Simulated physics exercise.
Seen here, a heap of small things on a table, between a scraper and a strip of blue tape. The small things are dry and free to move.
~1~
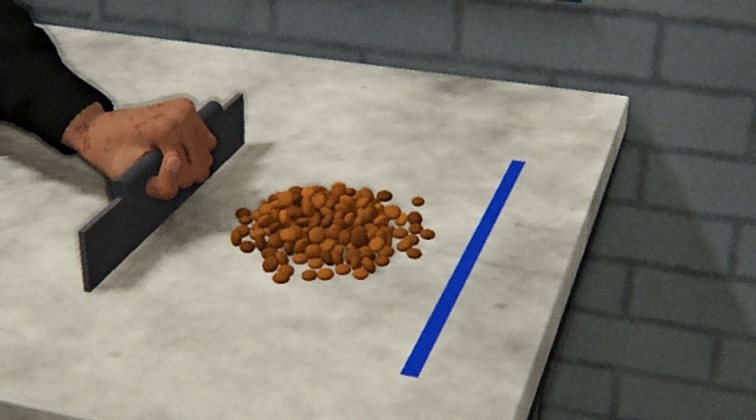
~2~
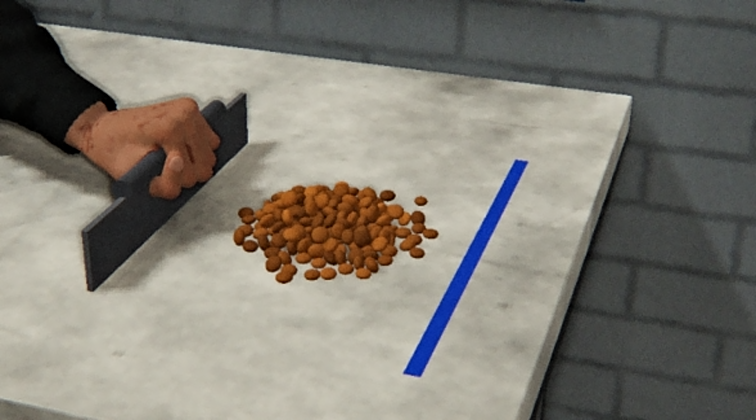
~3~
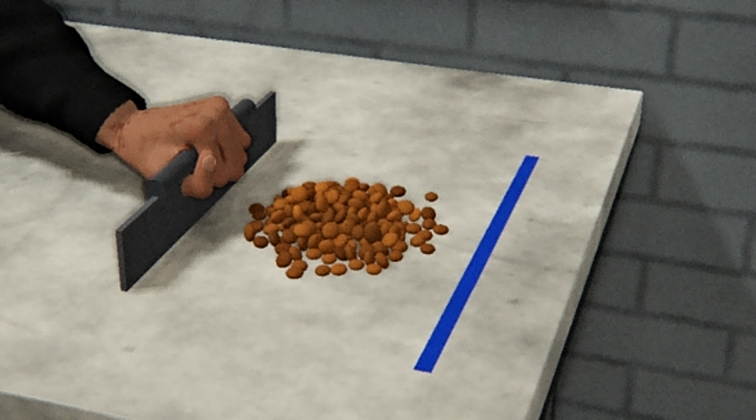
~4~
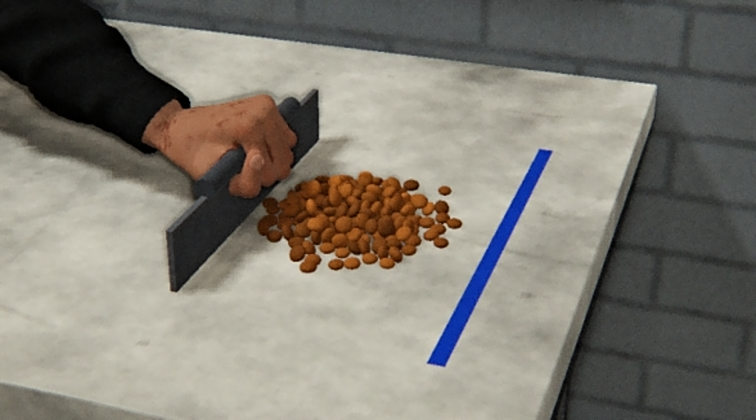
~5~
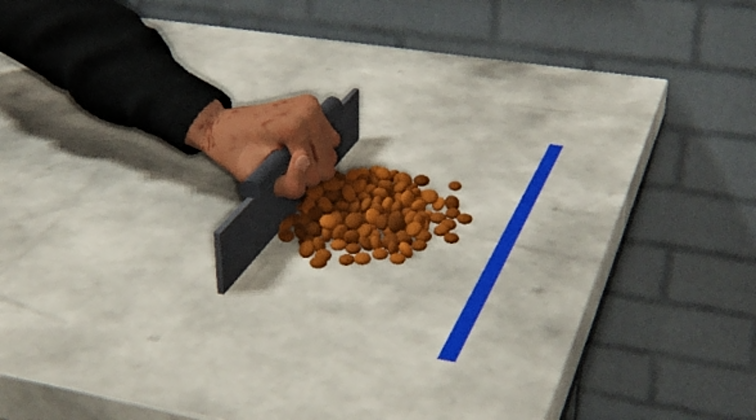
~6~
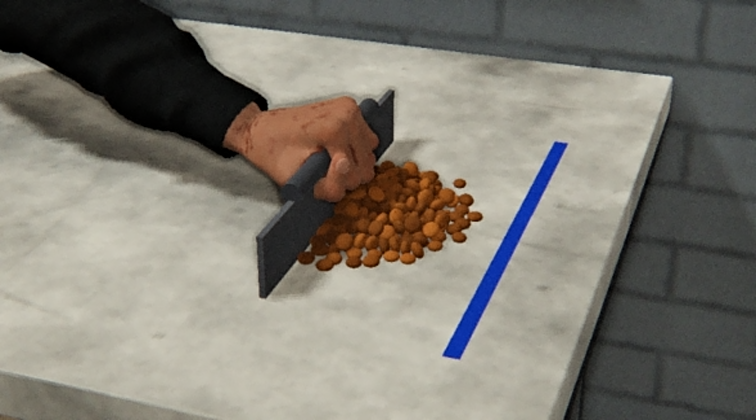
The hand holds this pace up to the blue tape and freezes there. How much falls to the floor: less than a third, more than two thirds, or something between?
The floor gets less than a third.
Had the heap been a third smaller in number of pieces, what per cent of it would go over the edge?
Near 10 %.
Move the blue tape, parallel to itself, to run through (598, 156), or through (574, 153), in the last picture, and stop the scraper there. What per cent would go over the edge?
About 70 and 40 per cent.
Just after the last frame, scraper still moving, near (431, 168); heap all on the table, its front near (553, 238).
A moment on, scraper stopped at the blue tape; heap about a tenth over the edge.
Further on, scraper stopped at the blue tape; heap roughly a quarter over the edge.
When it is over, scraper stopped at the blue tape; heap roughly a quarter over the edge.
